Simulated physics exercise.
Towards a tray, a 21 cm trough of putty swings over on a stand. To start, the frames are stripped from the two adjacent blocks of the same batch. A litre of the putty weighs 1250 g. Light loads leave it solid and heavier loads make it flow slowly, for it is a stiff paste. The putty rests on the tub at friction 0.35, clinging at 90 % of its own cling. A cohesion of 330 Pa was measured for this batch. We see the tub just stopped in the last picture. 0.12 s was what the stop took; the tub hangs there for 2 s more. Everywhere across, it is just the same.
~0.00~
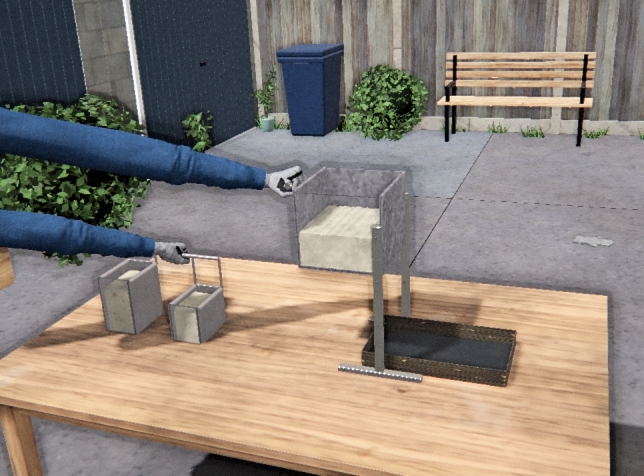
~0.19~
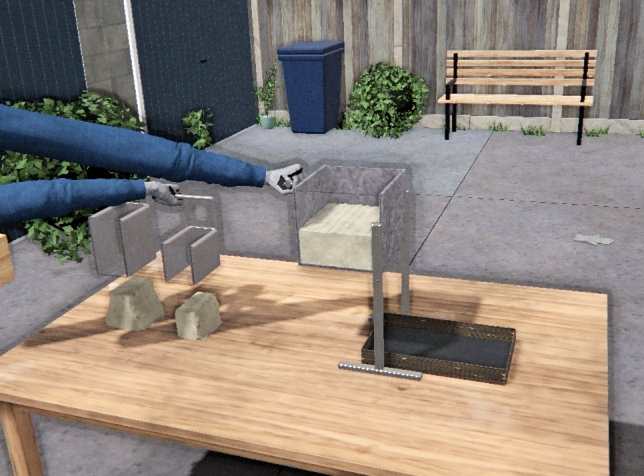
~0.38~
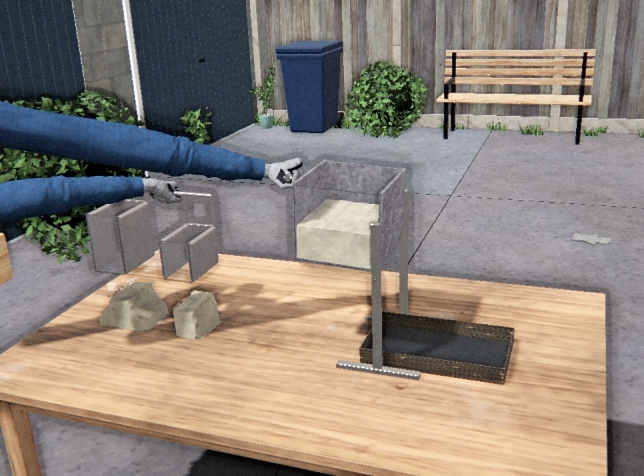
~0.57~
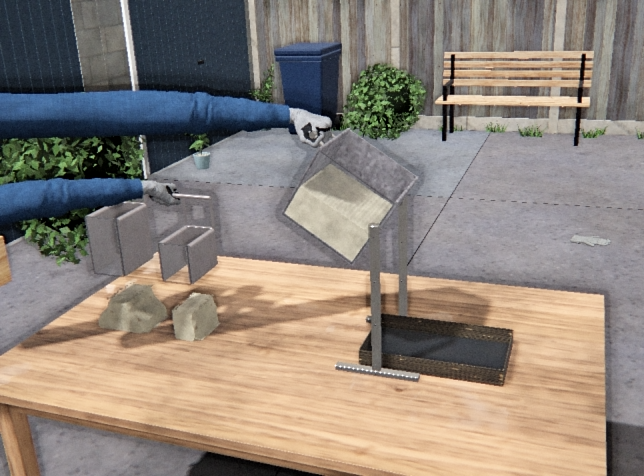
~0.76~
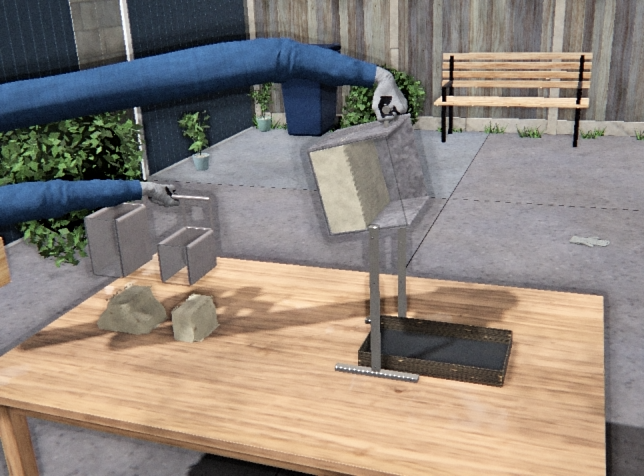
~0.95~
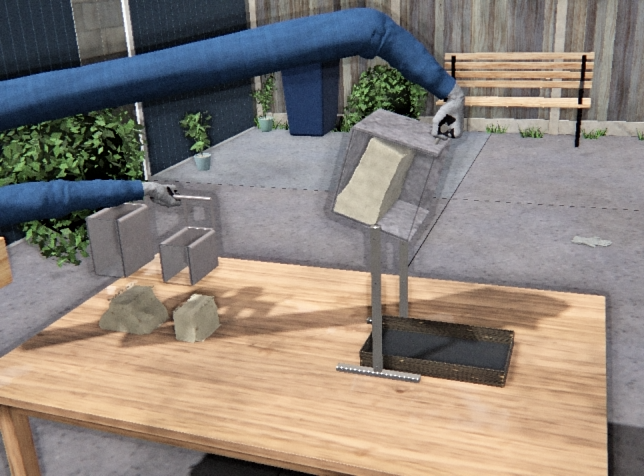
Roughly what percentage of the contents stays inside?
Roughly 38 %.
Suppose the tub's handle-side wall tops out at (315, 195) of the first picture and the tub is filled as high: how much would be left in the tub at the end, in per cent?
The tub would keep roughly 50 percent.
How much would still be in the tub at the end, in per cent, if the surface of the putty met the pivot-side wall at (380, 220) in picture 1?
It would come to roughly 25 percent.
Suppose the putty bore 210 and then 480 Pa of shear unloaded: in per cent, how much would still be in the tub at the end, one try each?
It'd be some 30 percent the first time and some 45 percent the second.
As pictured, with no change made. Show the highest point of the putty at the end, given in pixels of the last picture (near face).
Around (368, 205).
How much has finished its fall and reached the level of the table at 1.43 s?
55 per cent.
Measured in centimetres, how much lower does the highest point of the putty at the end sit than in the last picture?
17 cm or so.
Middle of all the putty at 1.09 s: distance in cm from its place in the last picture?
Shift: Roughly 10 cm.
After 1.09 s, the tub is at 107 degrees and holds 82 %.
After 1.26 s, the tub is at 107 degrees and holds 41 %.
After 1.43 s, the tub is at 107 degrees and holds 38 %.
After 1.60 s, the tub is at 107 degrees and holds 38 %.
After 2.95 s, at the end, the tub is at 107 degrees and holds 38 %.
